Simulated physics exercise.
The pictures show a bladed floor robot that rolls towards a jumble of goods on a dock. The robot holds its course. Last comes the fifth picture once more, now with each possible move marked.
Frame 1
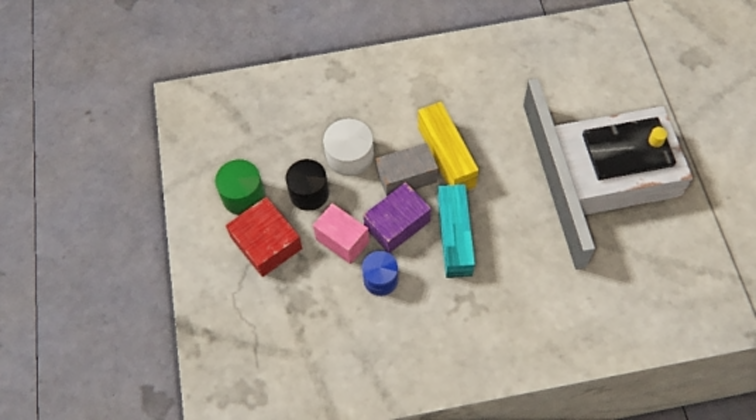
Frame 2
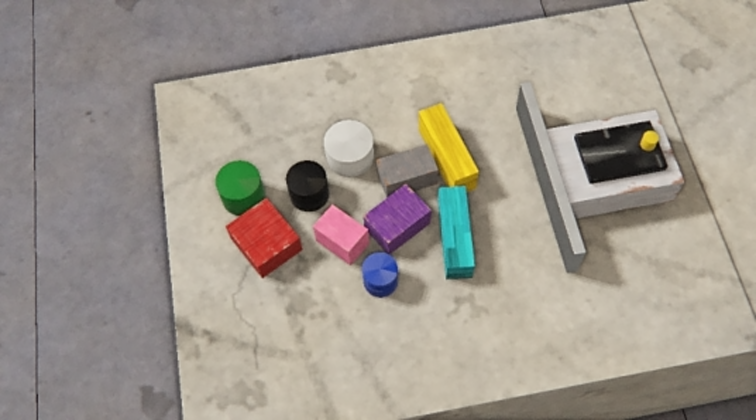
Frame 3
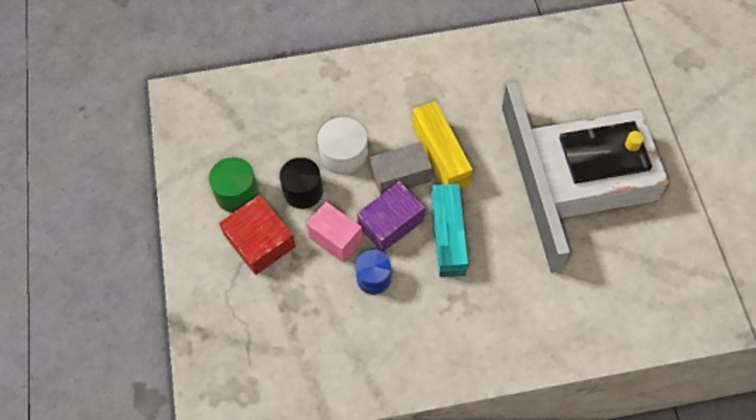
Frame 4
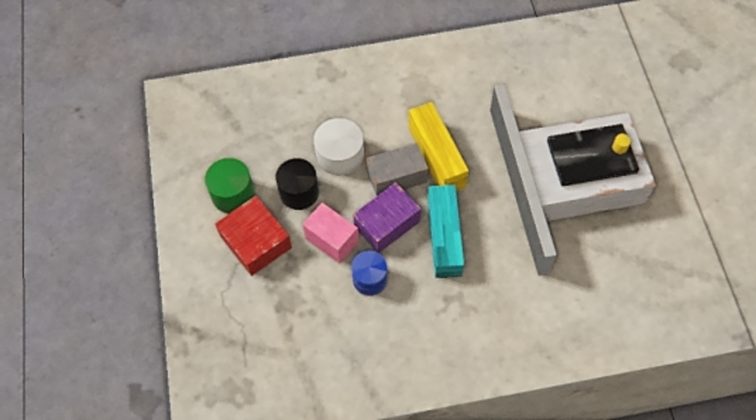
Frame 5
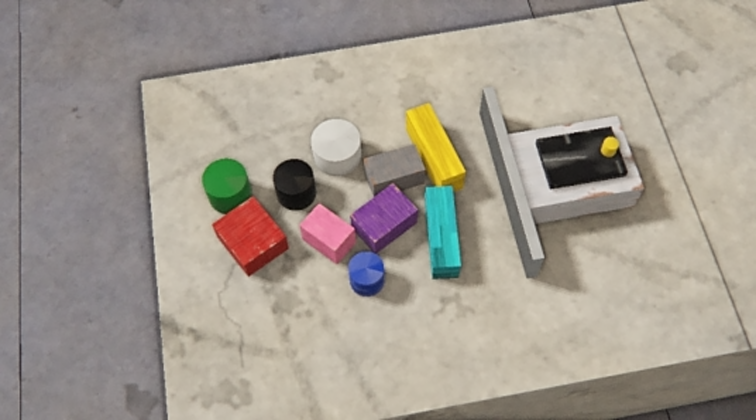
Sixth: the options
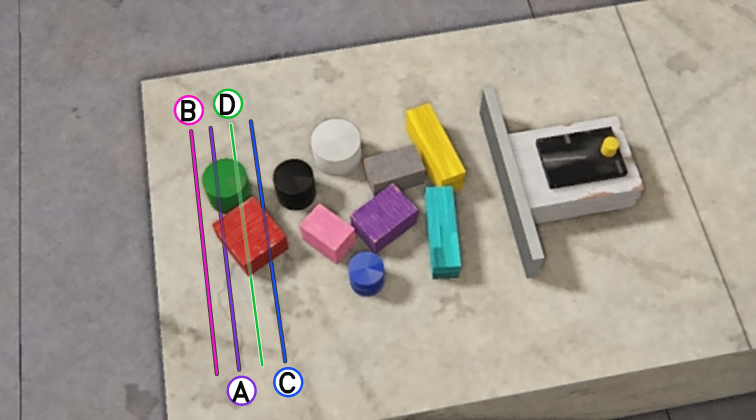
A bladed floor robot on a pale stone dock rolled slowly left, blade first, toward a jumble of colorful blocks and canisters, closing some of the gap while the goods stayed where they were.
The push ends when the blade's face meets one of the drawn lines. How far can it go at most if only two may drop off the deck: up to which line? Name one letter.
As far as mark C.
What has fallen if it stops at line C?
It is the red crate.
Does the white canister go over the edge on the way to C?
No.
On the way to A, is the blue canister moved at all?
Yes.
On the marked copy, A at (224, 241); B at (203, 244); C at (267, 233); D at (245, 237).
With C. Early on, robot (488, 173); yellow stick (395, 155); turquoise stick (413, 238).
Further on, robot (399, 188); green canister (186, 187); red crate (193, 247).
At the end, robot (332, 200); red crate over the edge; green canister (147, 179); one fallen.
As for the rest, A drops four; B drops seven; D drops four.
